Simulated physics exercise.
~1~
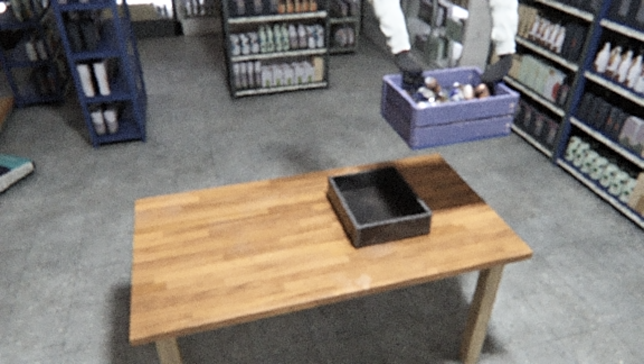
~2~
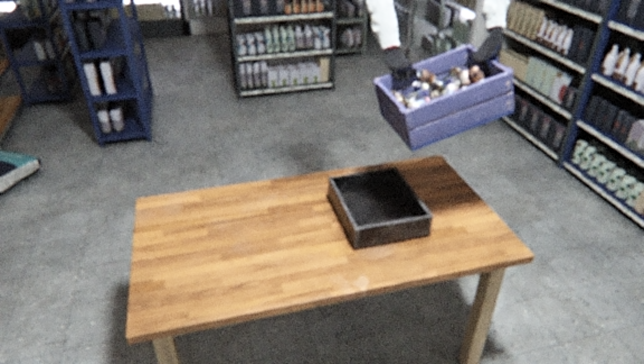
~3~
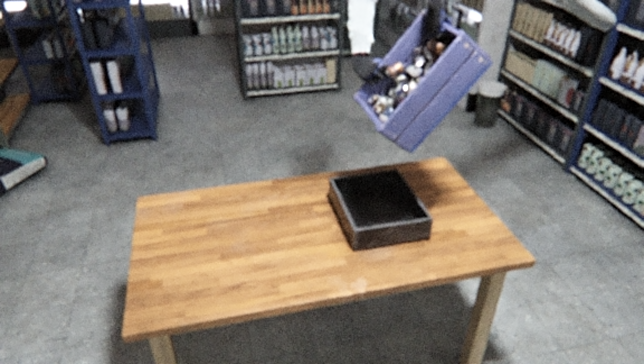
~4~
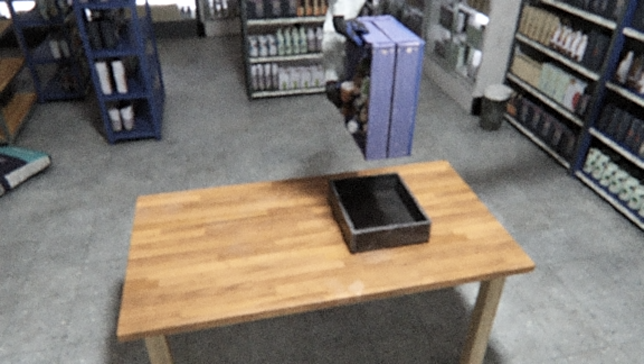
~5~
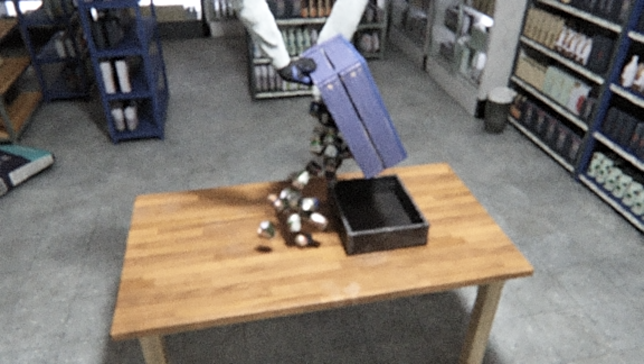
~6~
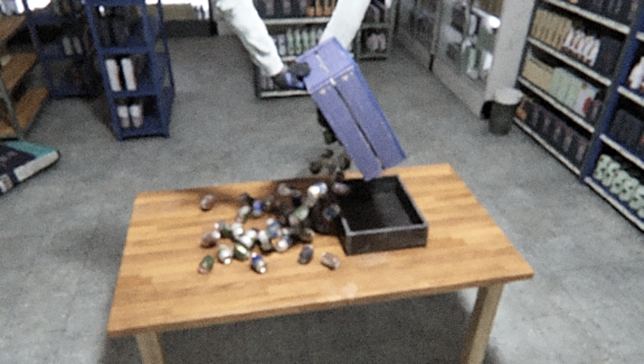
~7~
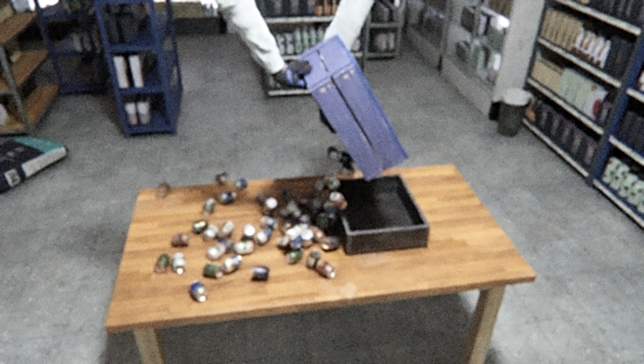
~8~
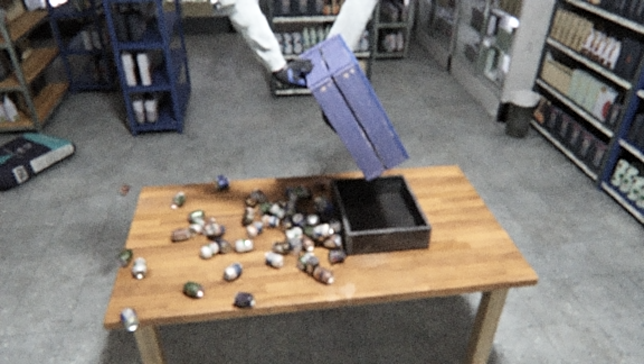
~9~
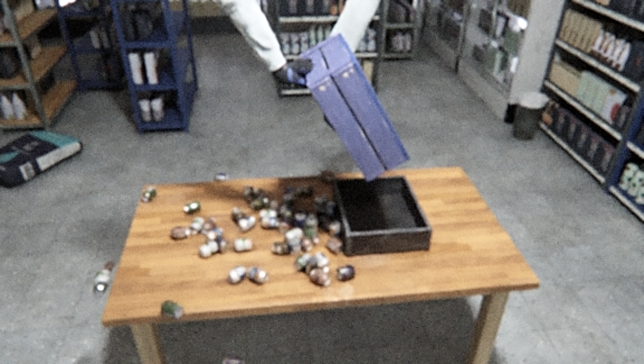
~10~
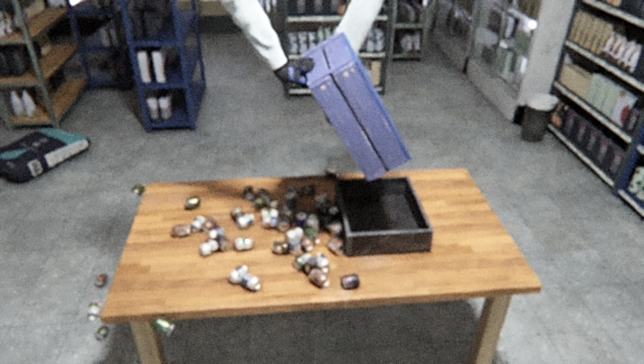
The clip opens on a wooden table in a shop-like room lined with shelves, with an empty black basket on it and a pair of arms holding a blue crate full of mini cans above the far side. The arms raise the crate and tip it steadily leftward until it stands on end. As it tilts further, cans pour onto the tabletop just left of the basket. They spread and roll across the wood, and several drop off the left end. Finally, the crate hangs steeply tipped, cans lie scattered over the table, and the basket remains empty.
